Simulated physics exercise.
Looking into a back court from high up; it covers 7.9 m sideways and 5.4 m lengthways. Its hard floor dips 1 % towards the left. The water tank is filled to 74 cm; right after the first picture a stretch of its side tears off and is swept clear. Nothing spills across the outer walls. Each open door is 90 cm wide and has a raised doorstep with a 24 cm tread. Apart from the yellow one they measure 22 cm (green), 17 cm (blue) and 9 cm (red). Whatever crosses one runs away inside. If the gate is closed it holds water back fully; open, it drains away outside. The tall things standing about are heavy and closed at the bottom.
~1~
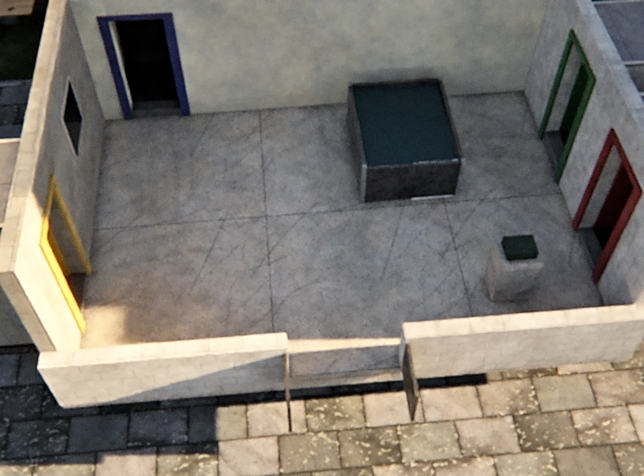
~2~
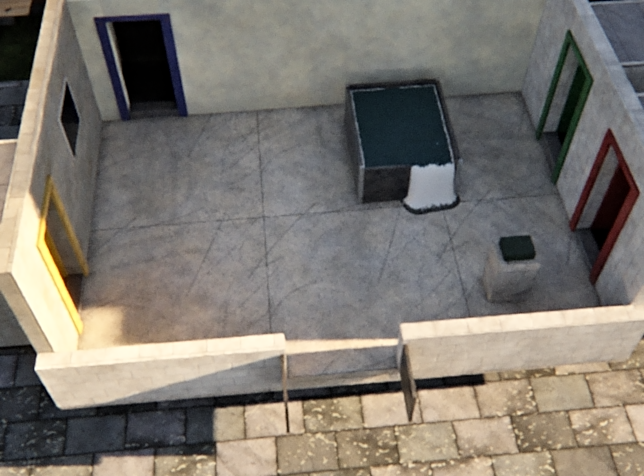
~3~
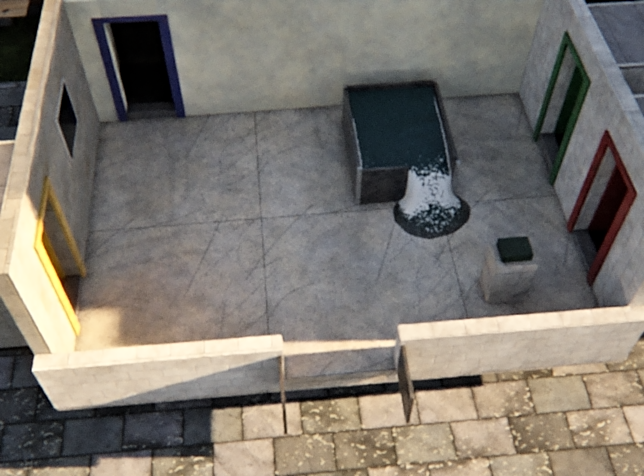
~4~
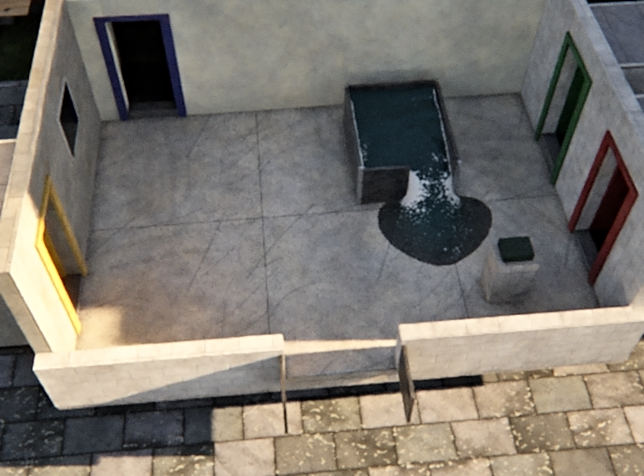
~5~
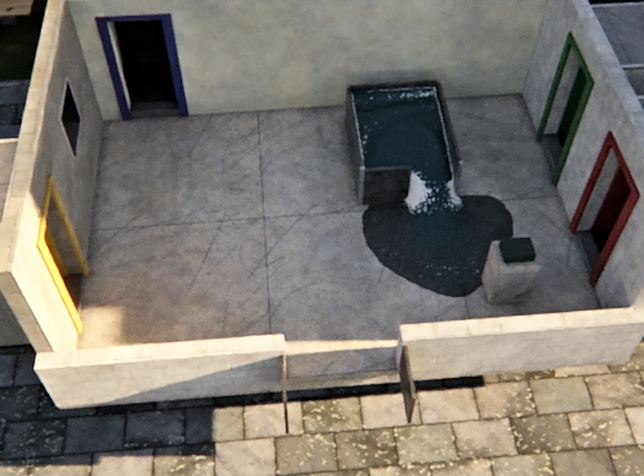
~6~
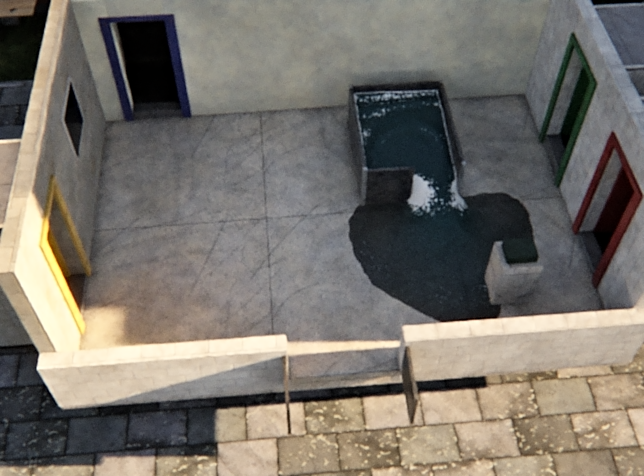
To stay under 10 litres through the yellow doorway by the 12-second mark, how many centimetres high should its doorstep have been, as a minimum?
About 6.5 cm.
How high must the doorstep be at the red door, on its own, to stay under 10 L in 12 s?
About 22 cm at red.
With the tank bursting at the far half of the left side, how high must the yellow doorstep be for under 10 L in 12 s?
Some 12.0 cm.
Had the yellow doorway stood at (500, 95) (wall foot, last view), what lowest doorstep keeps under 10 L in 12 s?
About 7.0 cm.
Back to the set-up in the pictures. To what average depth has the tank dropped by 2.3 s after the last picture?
Roughly 34 cm on average.
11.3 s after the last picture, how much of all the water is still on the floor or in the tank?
Roughly 76 in a hundred.
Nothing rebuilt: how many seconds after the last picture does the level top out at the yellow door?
Near 5.0 s.
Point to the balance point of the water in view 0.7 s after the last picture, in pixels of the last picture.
Around (419, 191).
Then, 0.7 s after the last picture water covers 25 % of the floor, deepest (32 cm) near (502, 276); it has not reached the yellow door.
Then, 2.3 s after the last picture water covers 30 % of the floor, deepest (24 cm) near (474, 349); it has not reached the yellow door.
Then, 11.3 s after the last picture water covers 80 % of the floor, deepest (8 cm) near (104, 148); 7 cm at the yellow door, 0 litres in over its 9 cm doorstep.
At the yellow door as built, the water peaked near 8 cm, 5.1 s after the last picture.
With a doorstep of 5 cm, 30 litres would have come in within the 12 s; with 8 cm, 1 litre. So under 10 litres takes about 6.5 cm.
